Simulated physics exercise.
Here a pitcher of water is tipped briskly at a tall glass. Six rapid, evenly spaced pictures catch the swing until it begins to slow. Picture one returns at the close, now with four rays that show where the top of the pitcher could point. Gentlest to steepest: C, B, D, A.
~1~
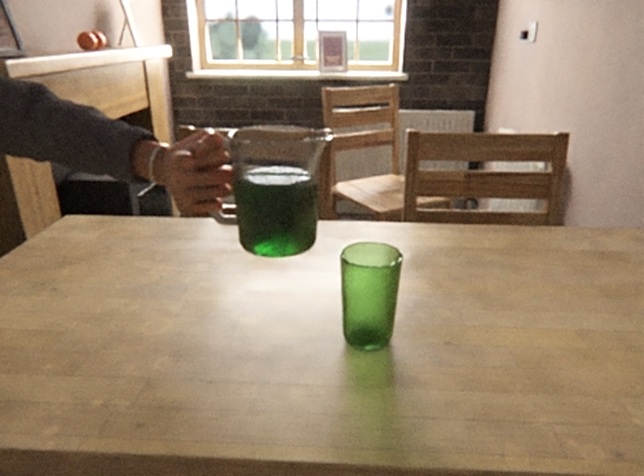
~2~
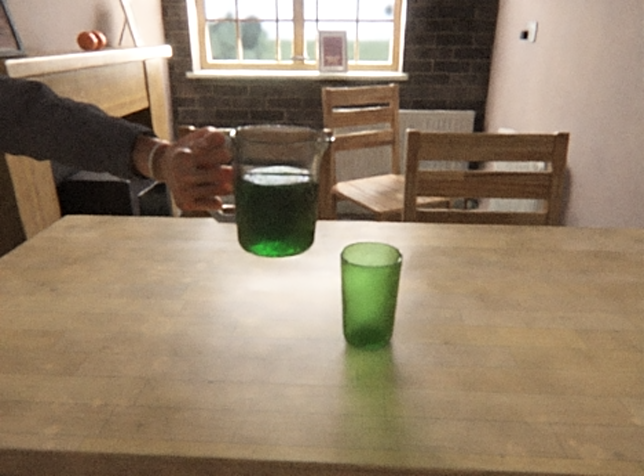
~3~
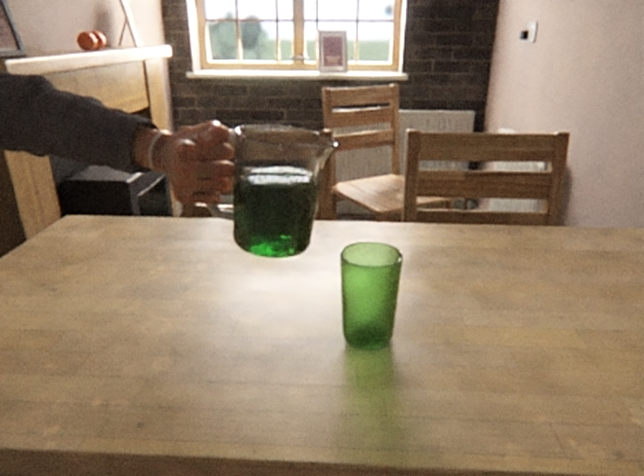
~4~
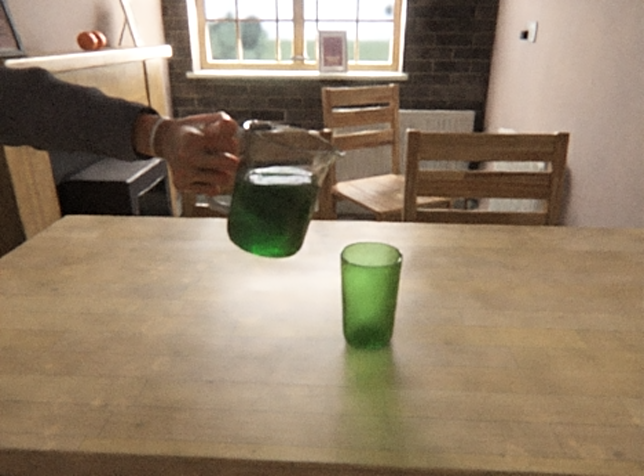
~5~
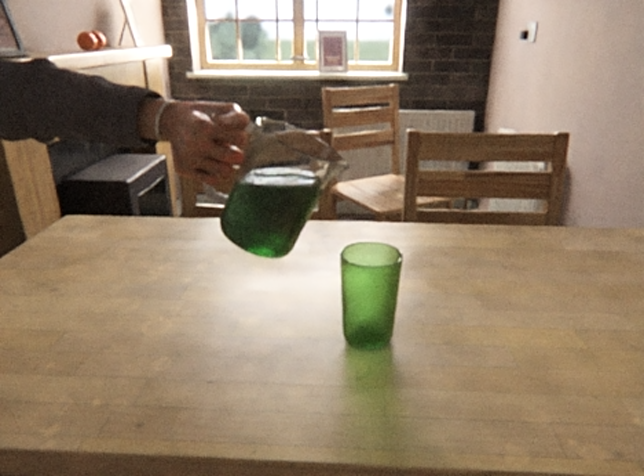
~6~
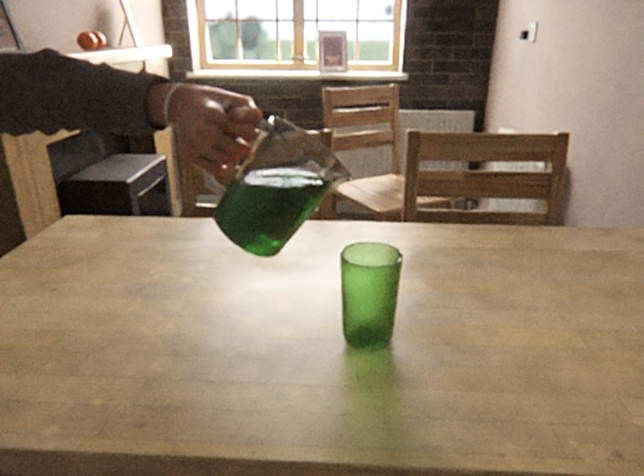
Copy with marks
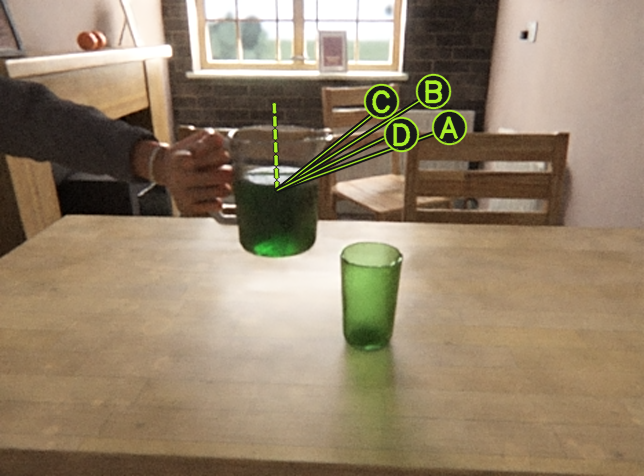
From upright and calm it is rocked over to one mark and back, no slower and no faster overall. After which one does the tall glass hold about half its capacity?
Choose A.
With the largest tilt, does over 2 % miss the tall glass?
No.
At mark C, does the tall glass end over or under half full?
Under.
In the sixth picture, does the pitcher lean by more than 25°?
Yes, it does.
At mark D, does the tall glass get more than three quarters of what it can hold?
No.
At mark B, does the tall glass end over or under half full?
Under.
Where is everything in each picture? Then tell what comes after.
The first frame shows upright, lip at (330, 137); rim of the tall glass round (371, 253); nothing has left yet.
The second frame shows upright, lip at (332, 139); nothing has left yet.
The third frame shows tipped about 7°, lip at (336, 145); nothing has left yet.
The fourth frame shows tipped about 15°, lip at (342, 154); nothing has left yet.
The fifth frame shows tipped about 25°, lip at (348, 165); nothing has left yet.
The sixth frame shows tipped about 35°, lip at (351, 178); nothing has left yet.
In lime, A at (433, 133); B at (419, 100); C at (370, 116); D at (384, 138).
With A, the tall glass ends with about 50 % of what it can hold.
With B, the tall glass ends with about 18 % of what it can hold.
With C, the tall glass ends with about 9 % of what it can hold.
With D, the tall glass ends with about 32 % of what it can hold.
